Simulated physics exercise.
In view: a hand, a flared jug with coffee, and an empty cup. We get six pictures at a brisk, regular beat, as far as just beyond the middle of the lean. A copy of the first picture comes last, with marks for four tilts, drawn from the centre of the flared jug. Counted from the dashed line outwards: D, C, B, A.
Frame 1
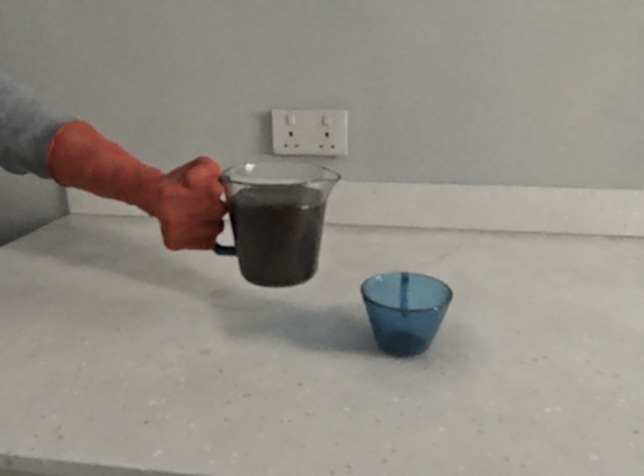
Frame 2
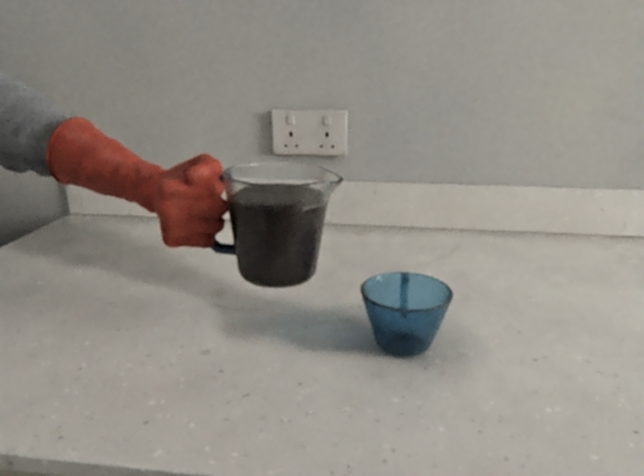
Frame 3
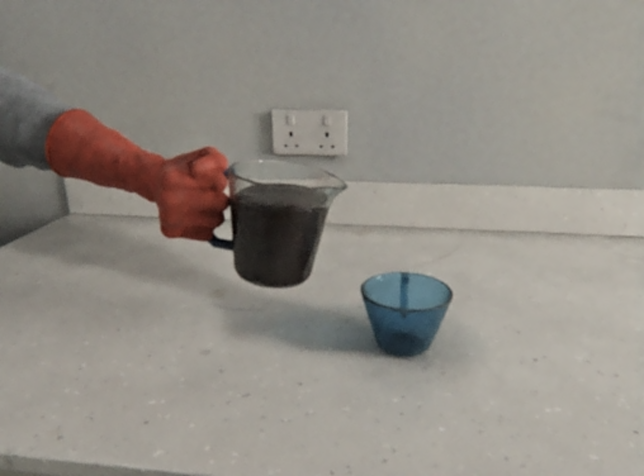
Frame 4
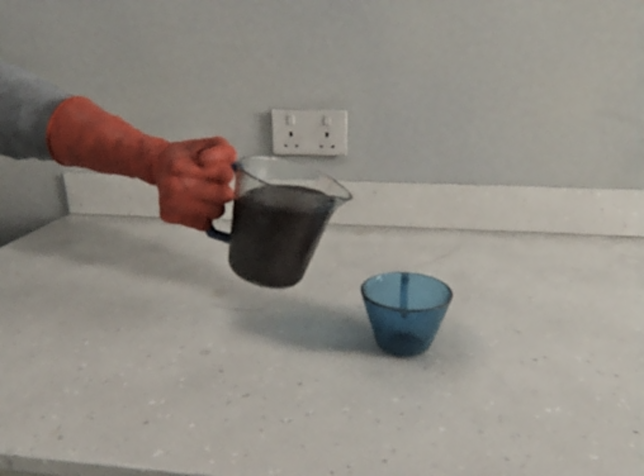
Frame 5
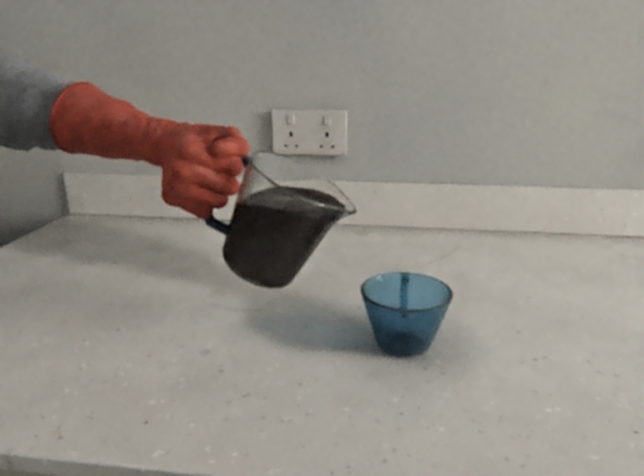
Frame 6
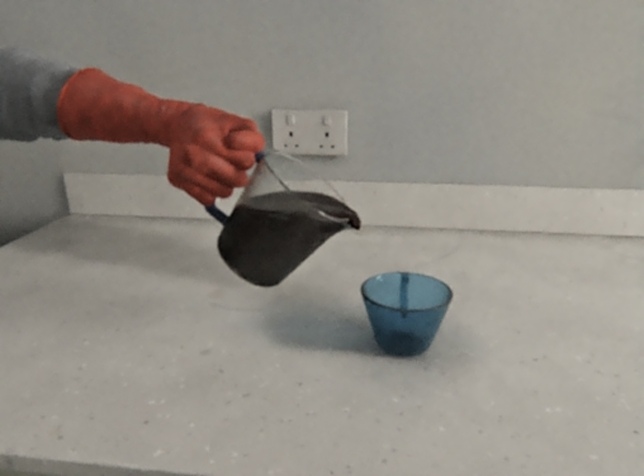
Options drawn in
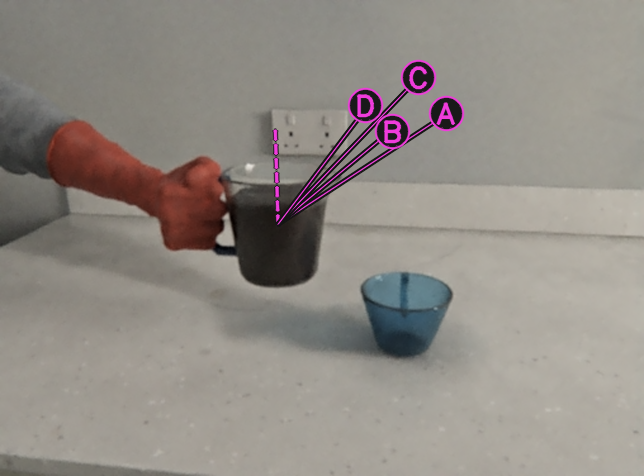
A red-coloured hand held a clear jug of dark coffee upright, then tilted it steadily to the right, above and left of a small blue cup, until the coffee reached over its lip.
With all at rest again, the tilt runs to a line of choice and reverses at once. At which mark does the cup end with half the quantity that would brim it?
B.
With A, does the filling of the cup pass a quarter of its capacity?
Yes, it does.
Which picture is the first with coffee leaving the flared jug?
Picture 6.
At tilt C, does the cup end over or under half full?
Under.
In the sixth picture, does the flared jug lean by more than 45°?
No, it does not.
On the marked copy, A at (432, 123); B at (378, 141); C at (406, 90); D at (356, 120).
If A is chosen, the cup ends with about 65 % of what it can hold; 3 % of the coffee is spilt.
If B is chosen, the cup ends with about 50 % of what it can hold.
If C is chosen, the cup ends with about 35 % of what it can hold.
If D is chosen, the cup ends with about 21 % of what it can hold.
